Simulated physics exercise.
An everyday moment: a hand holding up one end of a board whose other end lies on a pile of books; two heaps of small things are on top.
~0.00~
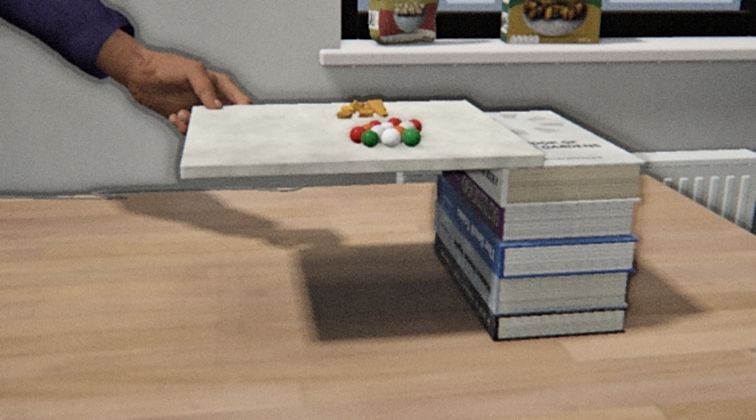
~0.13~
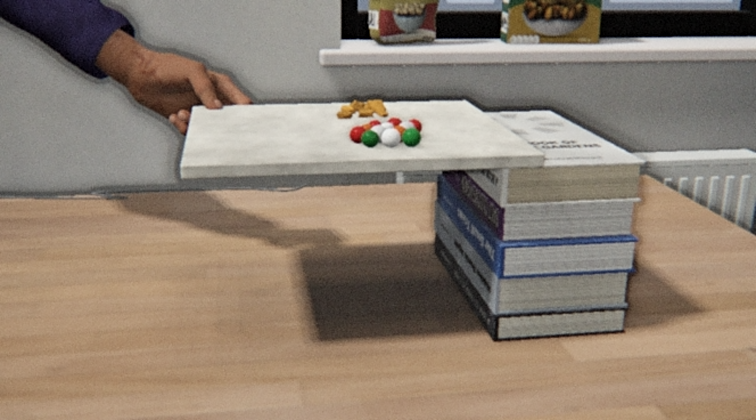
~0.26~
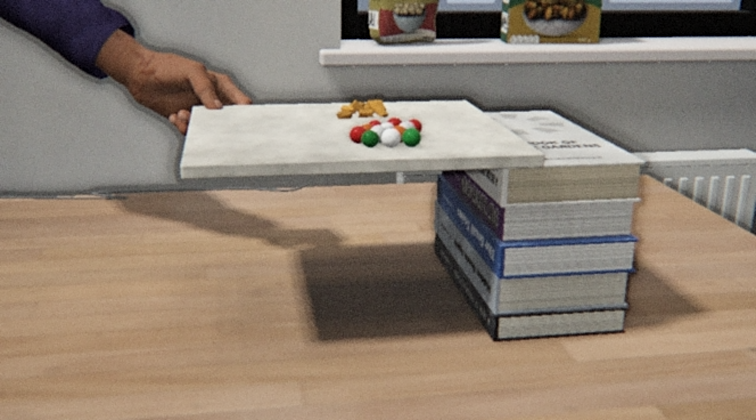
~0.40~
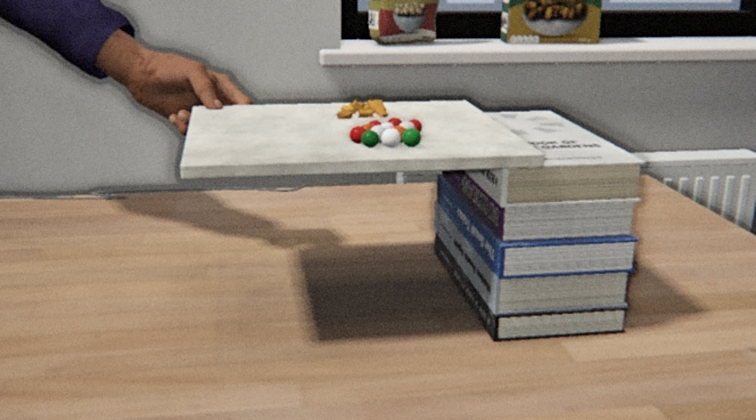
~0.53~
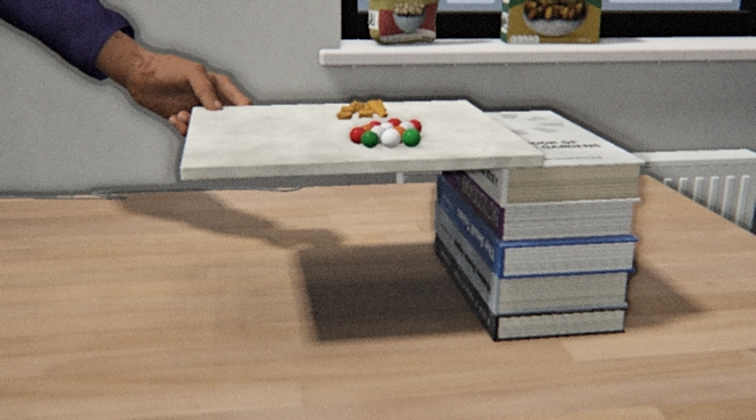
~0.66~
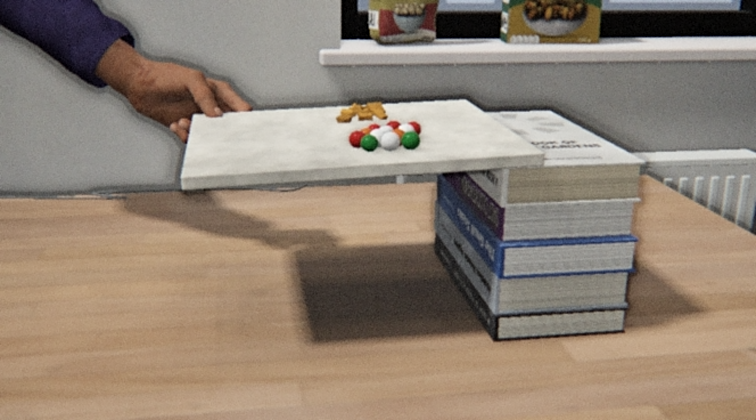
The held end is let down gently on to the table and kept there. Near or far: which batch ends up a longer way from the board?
The near one outruns the other.
Around 1.17 s, board sloping at 17°; near batch all still on the board; far batch all still on the board.
Around 1.71 s, board sloping at 33°; near batch mostly up to a board's length out; far batch all still on the board.
Around 2.35 s, board resting at 38°; near batch mostly one to two board lengths out, a small part gone off the table; far batch mostly at the foot of the board.
Finally (4.0 s), board resting at 38°; near batch mostly more than two board lengths out, about half gone off the table; far batch mostly at the foot of the board; the near batch has gone farther.
